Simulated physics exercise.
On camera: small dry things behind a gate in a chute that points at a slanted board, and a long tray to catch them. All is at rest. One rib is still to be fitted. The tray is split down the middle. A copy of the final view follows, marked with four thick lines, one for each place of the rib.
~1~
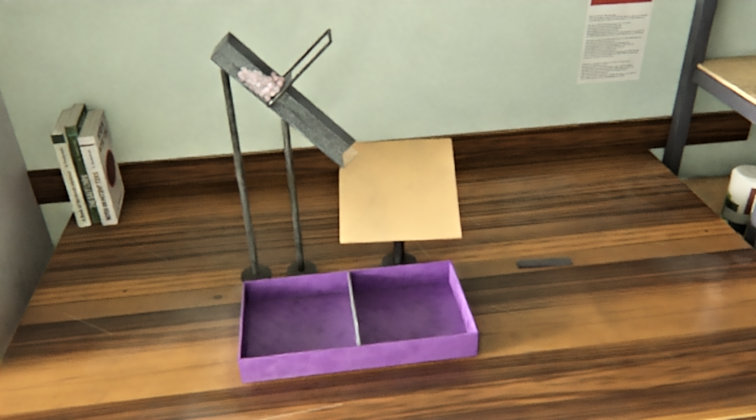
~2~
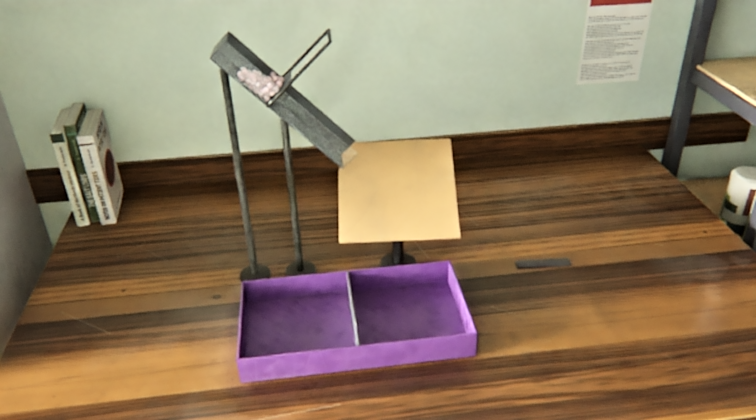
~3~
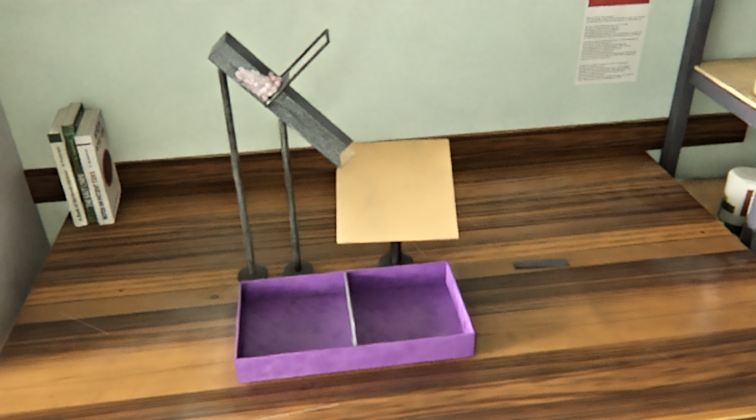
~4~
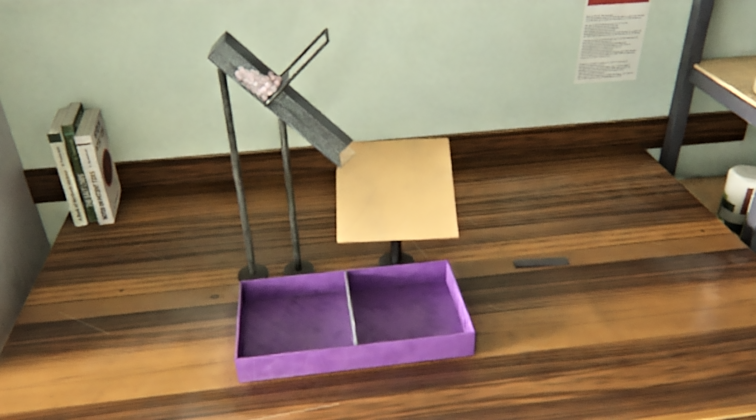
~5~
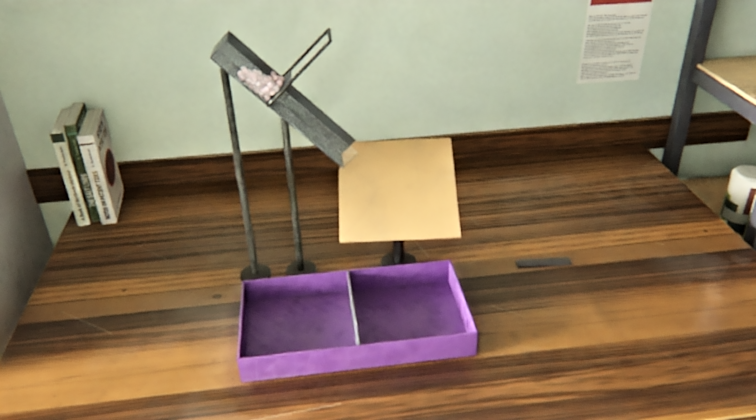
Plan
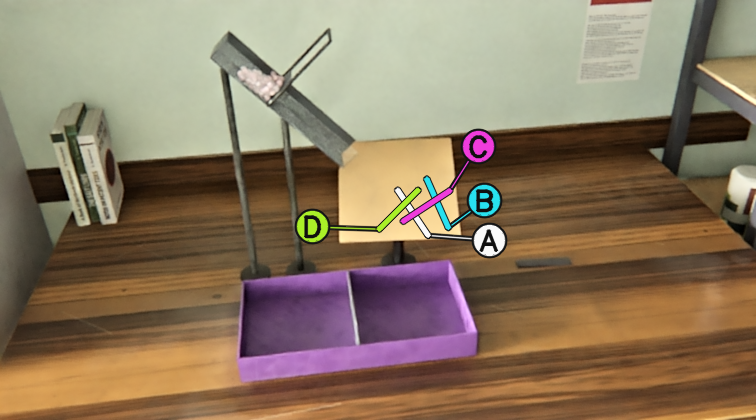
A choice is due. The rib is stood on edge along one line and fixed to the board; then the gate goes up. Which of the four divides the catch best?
Line D does it best.
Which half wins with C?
More lands on the right.
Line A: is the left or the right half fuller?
More lands on the right.
On the marked copy, line A from (397, 190) to (428, 235); line B from (426, 178) to (448, 227); line C from (449, 190) to (403, 221); line D from (418, 190) to (379, 229).
With A, of what is caught, only a few in the left half, all but a few in the right.
With B, of what is caught, only a few in the left half, all but a few in the right.
With C, of what is caught, only a few in the left half, all but a few in the right.
With D, of what is caught, close to two thirds in the left half, close to a third in the right.
